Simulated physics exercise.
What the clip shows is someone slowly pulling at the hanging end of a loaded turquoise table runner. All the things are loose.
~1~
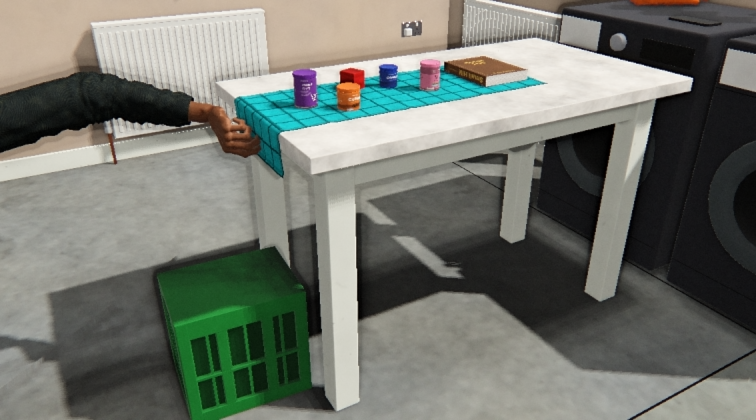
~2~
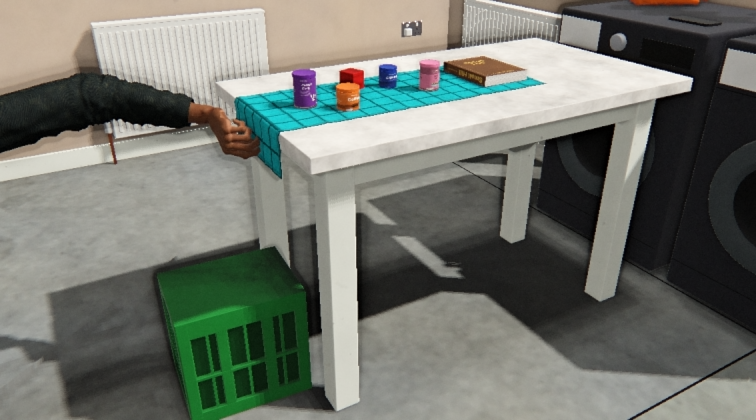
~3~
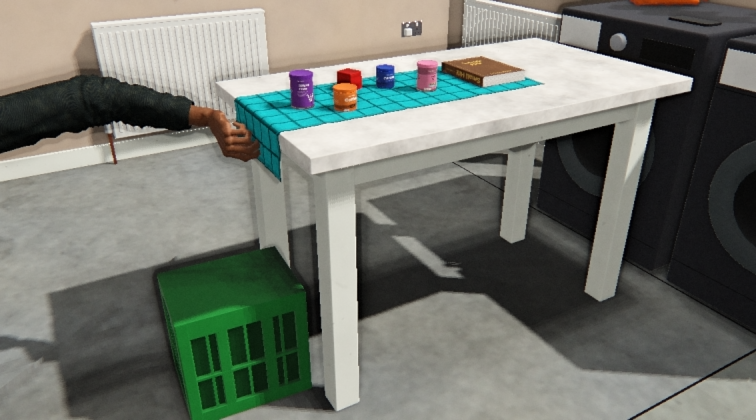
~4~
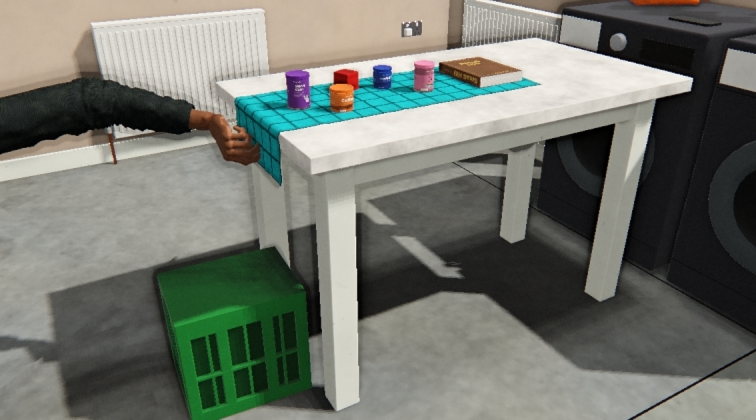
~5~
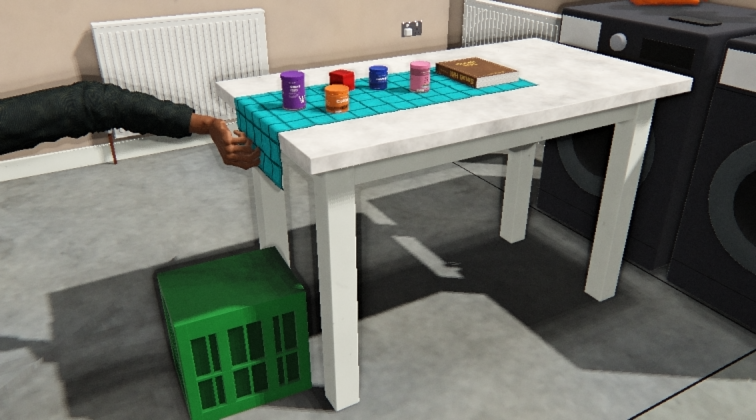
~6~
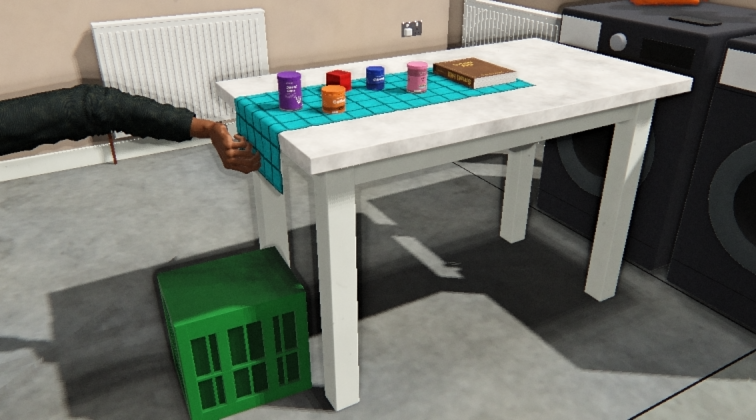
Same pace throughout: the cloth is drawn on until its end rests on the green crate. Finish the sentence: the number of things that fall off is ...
... three.
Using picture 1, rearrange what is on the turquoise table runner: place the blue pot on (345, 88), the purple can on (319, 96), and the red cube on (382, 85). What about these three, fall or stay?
The blue pot topples down; the purple can topples down; and the red cube stays put.
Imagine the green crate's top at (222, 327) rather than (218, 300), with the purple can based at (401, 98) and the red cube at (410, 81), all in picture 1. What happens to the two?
The purple can is lost; the red cube stays put.
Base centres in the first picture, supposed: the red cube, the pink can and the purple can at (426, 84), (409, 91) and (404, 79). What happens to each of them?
So, the red cube makes it through, the pink can makes it through, the purple can makes it through.
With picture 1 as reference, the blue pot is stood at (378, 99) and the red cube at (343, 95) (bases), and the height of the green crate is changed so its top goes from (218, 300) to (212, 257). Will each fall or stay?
In the end the blue pot rides it out; meanwhile the red cube rides it out.
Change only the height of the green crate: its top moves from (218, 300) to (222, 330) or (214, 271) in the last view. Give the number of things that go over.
Then 4, then 2.
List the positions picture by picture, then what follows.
The first frame shows hem (283, 178); purple can (304, 72); orange pot (348, 86); red cube (352, 70); blue pot (388, 66); pink can (430, 62); top of the crate (218, 300).
The second frame shows hem (282, 180); purple can (304, 72).
The third frame shows hem (282, 183); orange pot (345, 86).
The fourth frame shows hem (281, 186); red cube (346, 71); top of the crate (218, 300).
The fifth frame shows hem (284, 190); blue pot (378, 68).
The sixth frame shows hem (283, 195); purple can (289, 74); orange pot (333, 88); red cube (338, 72); blue pot (375, 68); pink can (417, 64).
Soon after, hem near (263, 235); purple can and orange pot gone.
Then, hem on the crate; purple can, orange pot and red cube gone.
At rest, hem on the crate; purple can, orange pot and red cube gone. It carries off three.
